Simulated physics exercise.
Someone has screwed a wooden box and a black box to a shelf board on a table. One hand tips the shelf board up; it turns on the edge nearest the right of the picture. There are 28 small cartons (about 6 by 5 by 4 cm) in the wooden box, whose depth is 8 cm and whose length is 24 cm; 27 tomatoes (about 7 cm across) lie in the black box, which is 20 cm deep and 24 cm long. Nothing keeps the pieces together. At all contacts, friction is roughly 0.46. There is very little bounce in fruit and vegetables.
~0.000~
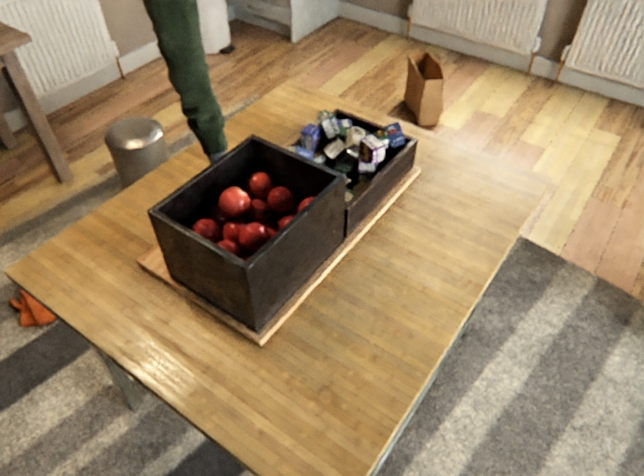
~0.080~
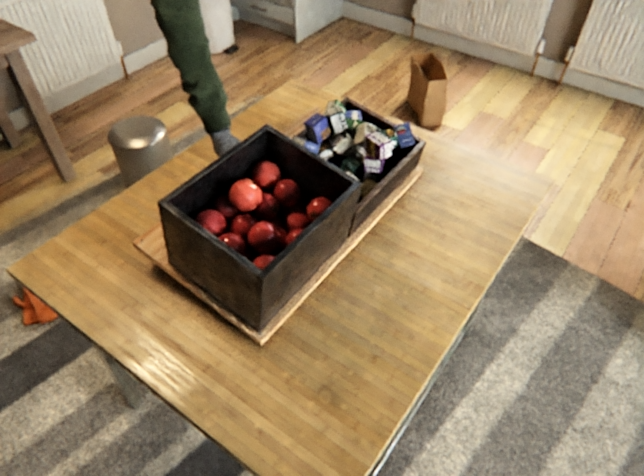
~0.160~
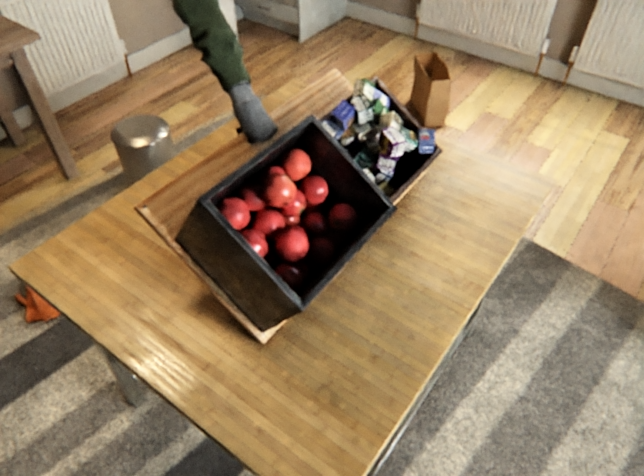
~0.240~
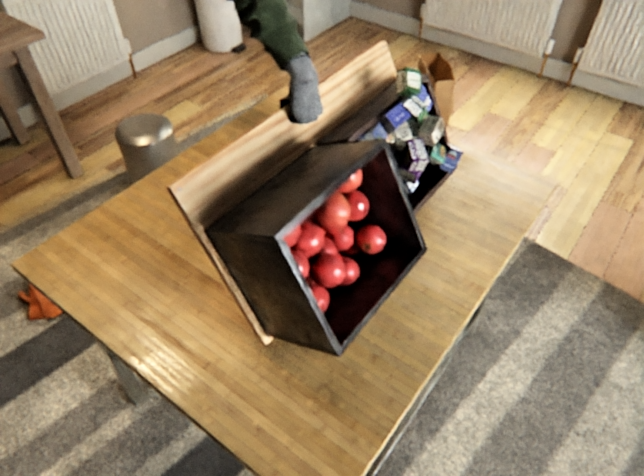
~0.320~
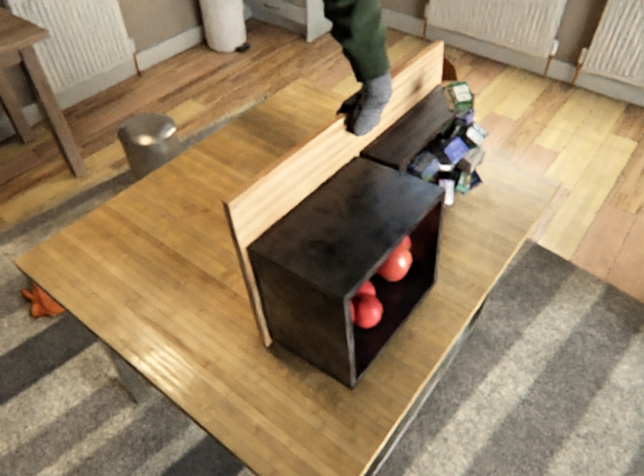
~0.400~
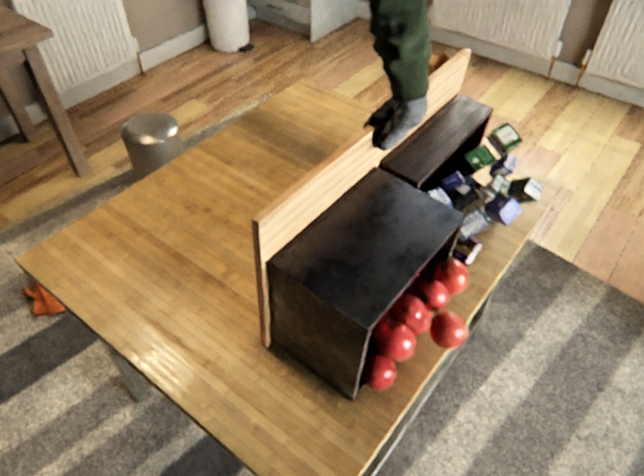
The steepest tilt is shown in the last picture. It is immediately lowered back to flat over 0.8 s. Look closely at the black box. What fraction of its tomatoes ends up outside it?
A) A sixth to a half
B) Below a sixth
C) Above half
C, above half.
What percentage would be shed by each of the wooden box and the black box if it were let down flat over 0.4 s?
Then the wooden box sheds 90 %, while the black box sheds 70 %.
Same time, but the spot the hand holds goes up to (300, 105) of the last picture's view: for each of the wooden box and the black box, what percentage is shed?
Wooden box 50 %, black box 10 %.
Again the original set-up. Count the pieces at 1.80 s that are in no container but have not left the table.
The number is some 12.
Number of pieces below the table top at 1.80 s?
At that time, the count is near 30.
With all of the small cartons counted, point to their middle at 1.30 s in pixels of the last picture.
Centre: About (492, 257) px.
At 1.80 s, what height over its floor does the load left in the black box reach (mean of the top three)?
Height: Roughly 7 cm.
After 0.62 s, tilt 77°; 24 of 28 out of the wooden box and 17 of 27 out of the black box.
After 0.90 s, tilt 30°; 24 of 28 out of the wooden box and 18 of 27 out of the black box.
After 1.30 s, tilt 0°; 24 of 28 out of the wooden box and 18 of 27 out of the black box.
When it is over (at 1.80 s), 24 of 28 out of the wooden box and 18 of 27 out of the black box. Asked share, 18 of 27, 67 per cent.
